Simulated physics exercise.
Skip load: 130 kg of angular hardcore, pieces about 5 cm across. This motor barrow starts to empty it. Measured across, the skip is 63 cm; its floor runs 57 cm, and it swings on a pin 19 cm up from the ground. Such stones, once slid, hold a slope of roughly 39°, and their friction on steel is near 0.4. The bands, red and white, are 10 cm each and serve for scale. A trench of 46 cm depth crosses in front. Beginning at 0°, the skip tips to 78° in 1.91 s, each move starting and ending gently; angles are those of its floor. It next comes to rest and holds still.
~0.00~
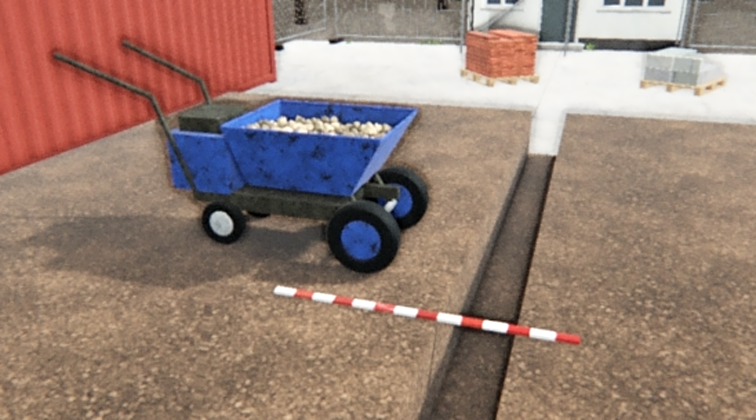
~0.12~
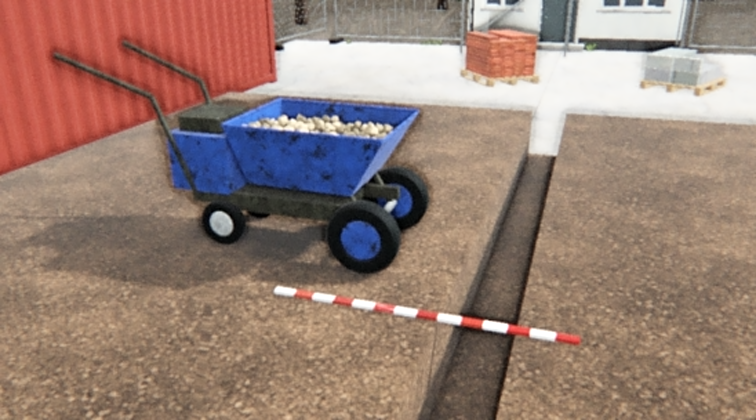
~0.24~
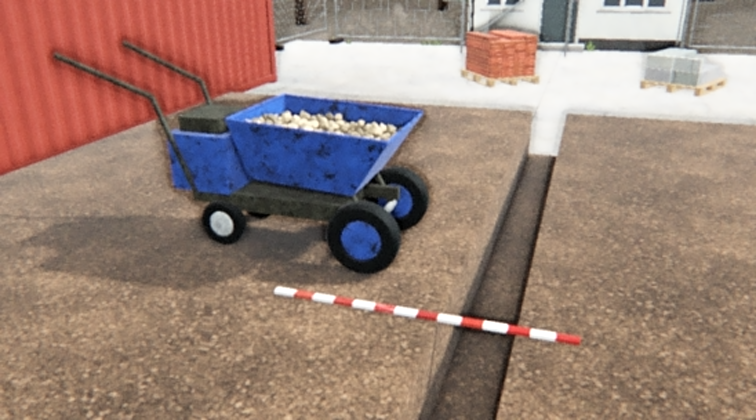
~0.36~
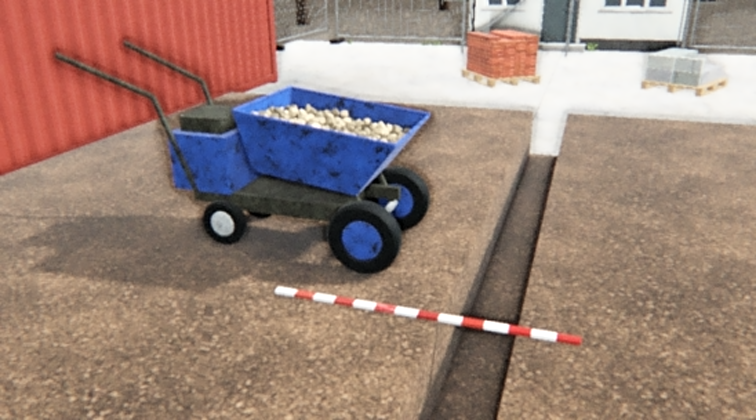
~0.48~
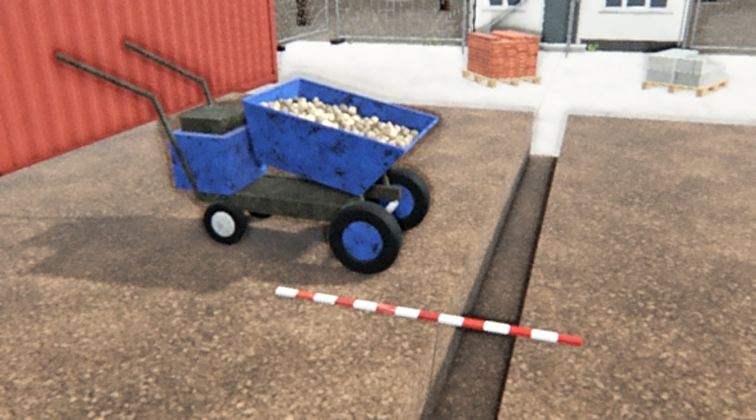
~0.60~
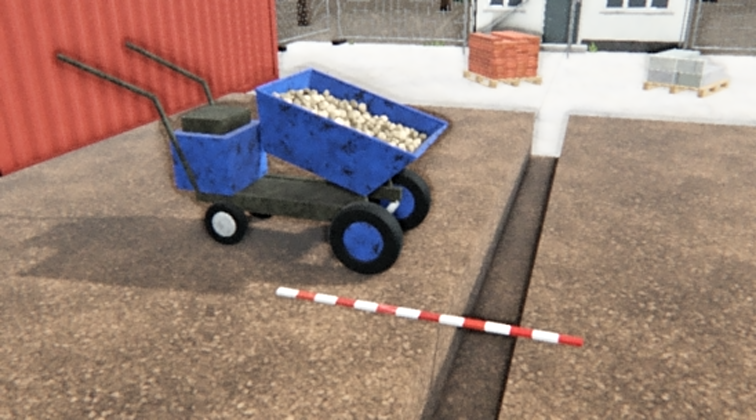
A blue motor barrow standing beside a trench, its skip of pale stones slowly tilting forward to the right, rear end rising.
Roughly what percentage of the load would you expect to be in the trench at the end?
I'd expect around 86 per cent.
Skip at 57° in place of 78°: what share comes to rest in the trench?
Close to 10 per cent then.
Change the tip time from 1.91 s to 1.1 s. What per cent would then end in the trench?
Roughly 80 per cent would.
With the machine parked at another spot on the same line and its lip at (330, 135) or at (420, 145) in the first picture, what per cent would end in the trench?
First place roughly 65%, second roughly 55%.
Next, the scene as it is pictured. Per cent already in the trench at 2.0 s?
I'd say near 30 per cent at that time.
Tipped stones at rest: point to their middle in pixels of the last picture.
The stones end up centred near (499, 326).
After 1.4 s the floor is at 66°; 100 % in the skip; the foremost stones are at (474, 214).
After 2.0 s the floor is at 78°; 71 % in the skip, 28 % in the trench, 2 % past the trench; the foremost stones are at (564, 261).
After 2.4 s the floor is at 78°; 45 % in the skip, 51 % in the trench, 5 % past the trench; the foremost stones are at (592, 269).
After 4.3 s the floor is at 78°; 9 % in the skip, 86 % in the trench, 5 % past the trench; the foremost stones are at (599, 280).
